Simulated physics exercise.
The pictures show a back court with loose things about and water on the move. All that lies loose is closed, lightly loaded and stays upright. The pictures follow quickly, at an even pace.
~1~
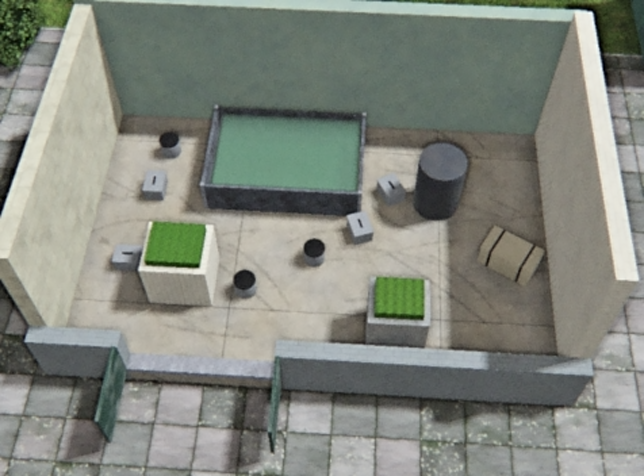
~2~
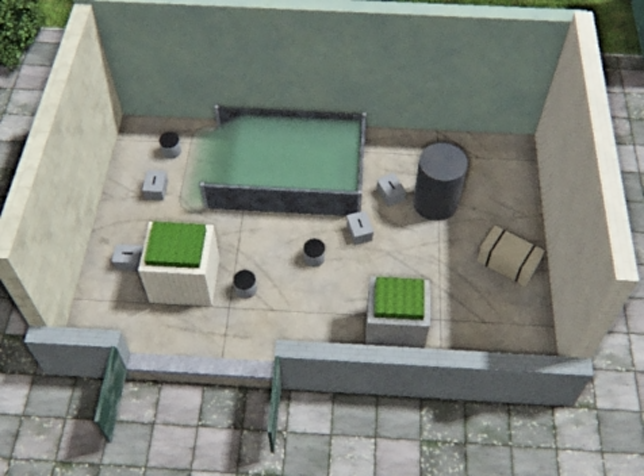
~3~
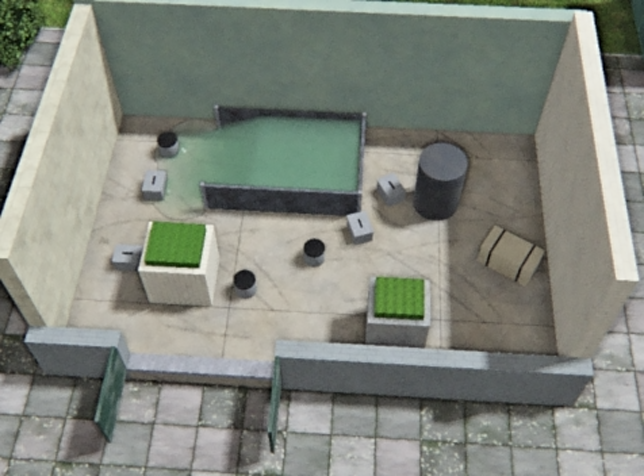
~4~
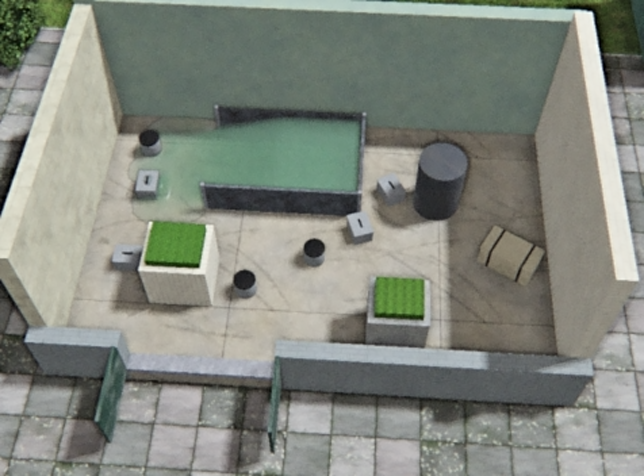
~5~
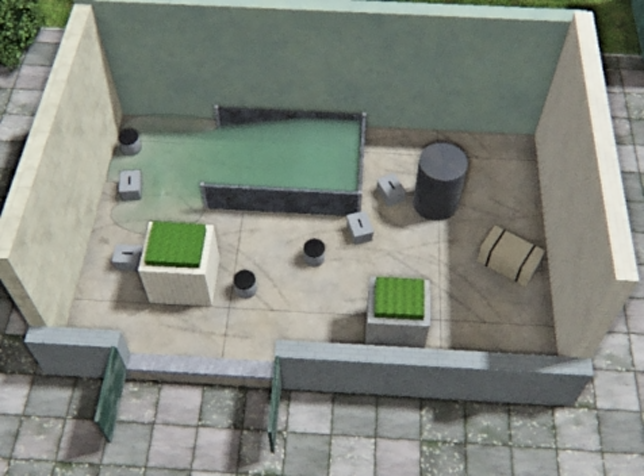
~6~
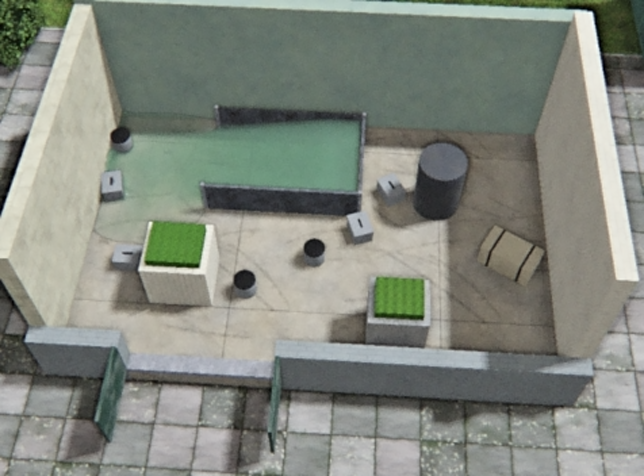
The clip opens on a walled court where green water fills a dark-sided tank among scattered pails and boxes. The tank's left side gives way and water spreads left across the floor, pushing a dark-topped pail, then a small grey tote, toward the left wall while the other objects stay put.
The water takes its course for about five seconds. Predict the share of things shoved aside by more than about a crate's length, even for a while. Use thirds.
That comes to between one and two thirds.
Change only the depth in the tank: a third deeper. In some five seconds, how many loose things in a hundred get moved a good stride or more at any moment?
Close to 50 %.
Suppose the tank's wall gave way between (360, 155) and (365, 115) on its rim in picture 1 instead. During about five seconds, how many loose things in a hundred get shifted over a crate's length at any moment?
I make it 10 per cent.
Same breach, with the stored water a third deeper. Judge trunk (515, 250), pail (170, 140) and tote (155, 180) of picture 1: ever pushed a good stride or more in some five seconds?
One after the other: Under that, yes, that far or more.
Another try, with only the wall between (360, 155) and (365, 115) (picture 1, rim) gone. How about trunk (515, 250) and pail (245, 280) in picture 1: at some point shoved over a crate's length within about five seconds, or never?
In turn: Pushed that far, less than that.
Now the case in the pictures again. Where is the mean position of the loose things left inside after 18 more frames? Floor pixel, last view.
Close to (299, 253).
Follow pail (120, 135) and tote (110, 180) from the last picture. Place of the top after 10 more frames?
Roughly at (143, 106) and (98, 287).
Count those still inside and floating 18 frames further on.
1 of them.
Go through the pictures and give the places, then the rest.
A pail at (169, 139) rests on the ground; a tote at (154, 181) rests on the ground; 0 of 8 have shifted, in the first frame.
A pail at (169, 139) rests on the ground; a tote at (154, 181) rests on the ground; 0 of 8 have shifted, in the second frame.
A pail at (167, 139), on the bottom, close to its start; a tote at (154, 181) rests on the ground; 0 of 8 have shifted, in the third frame.
A pail at (149, 138), on the bottom, a stride from its start; a tote at (147, 181), on the bottom, close to its start; 2 of 8 have shifted, in the fourth frame.
A pail at (128, 137) rests on the ground, a stride from its start; a tote at (130, 181), on the bottom, a stride from its start; 2 of 8 have shifted, in the fifth frame.
A pail at (120, 135), afloat, a stride from its start; a tote at (111, 182) rests on the ground, a stride from its start; 2 of 8 have shifted, in the sixth frame.
A moment on, 2 of 8 are well off their spots; 2 afloat.
Next, 2 of 8 are well off their spots; 2 afloat.
Later, 3 of 8 are well off their spots; 1 afloat.
In the end, 3 of 8 are well off their spots, and 3 have been at some point; 1 afloat.
